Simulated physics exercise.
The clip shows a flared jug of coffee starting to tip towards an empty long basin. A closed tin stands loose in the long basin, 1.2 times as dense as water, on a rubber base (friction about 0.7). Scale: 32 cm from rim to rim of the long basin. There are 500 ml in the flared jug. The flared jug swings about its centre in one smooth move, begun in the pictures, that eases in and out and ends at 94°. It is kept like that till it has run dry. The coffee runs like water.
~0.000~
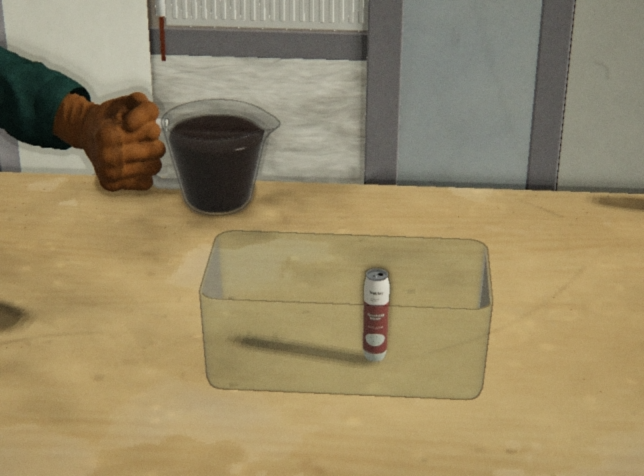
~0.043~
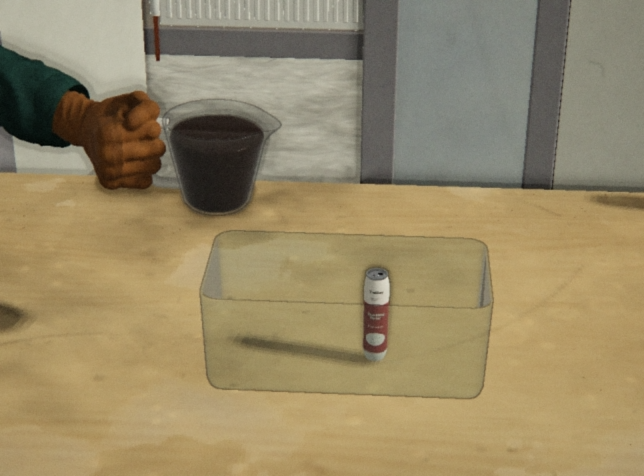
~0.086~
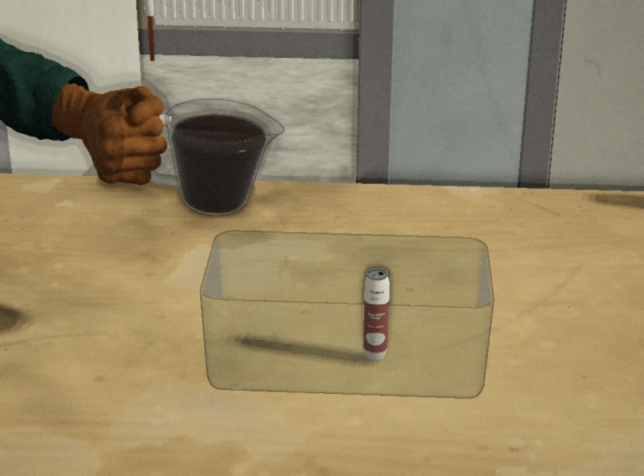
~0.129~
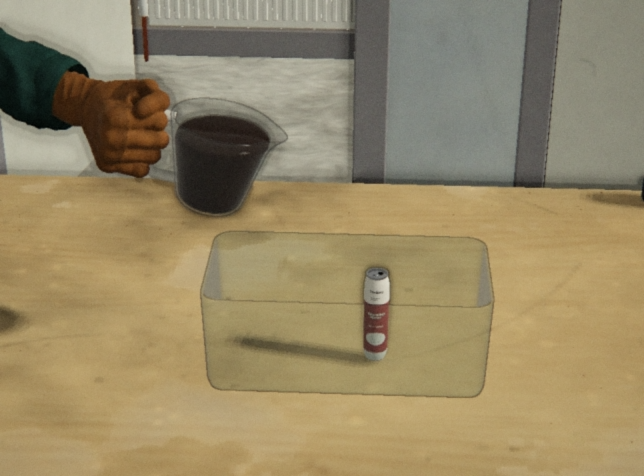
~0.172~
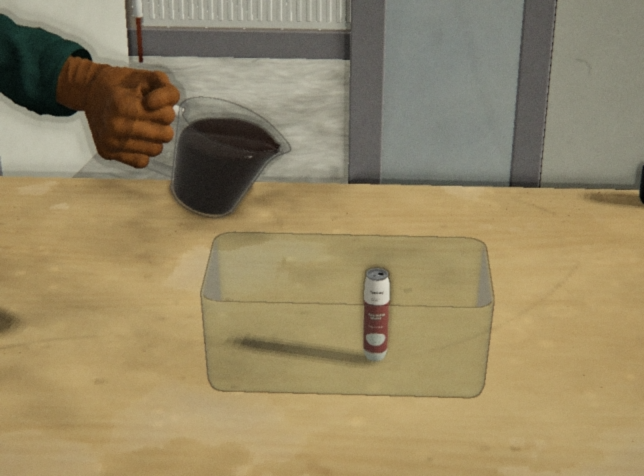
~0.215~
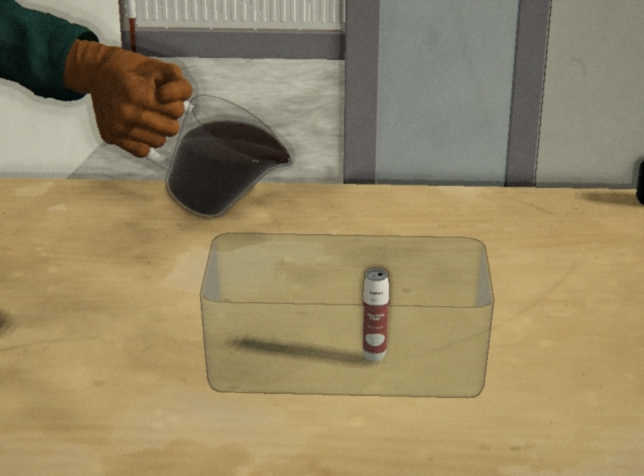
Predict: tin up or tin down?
It keeps standing.
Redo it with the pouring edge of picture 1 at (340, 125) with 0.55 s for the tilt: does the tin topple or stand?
Then it topples.
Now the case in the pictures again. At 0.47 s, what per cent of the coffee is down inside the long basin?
Near 26 in a hundred.
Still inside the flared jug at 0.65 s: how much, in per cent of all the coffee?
Near 10 in a hundred.
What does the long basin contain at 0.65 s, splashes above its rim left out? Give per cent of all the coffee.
About 78 per cent.
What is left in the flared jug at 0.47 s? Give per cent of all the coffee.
About 44 per cent.
By 0.47 s the tilt is 89° and 45 per cent is still to pour; the tin stands where it began.
By 0.65 s the tilt is 94° and 10 per cent is still to pour; the tin stands where it began.
By 0.84 s the tilt is 94° and 1 per cent is still to pour; the tin stands where it began.
By 1.05 s the tilt is 94° and 0 per cent is still to pour; the tin stands where it began.
At rest the tin stands where it began.
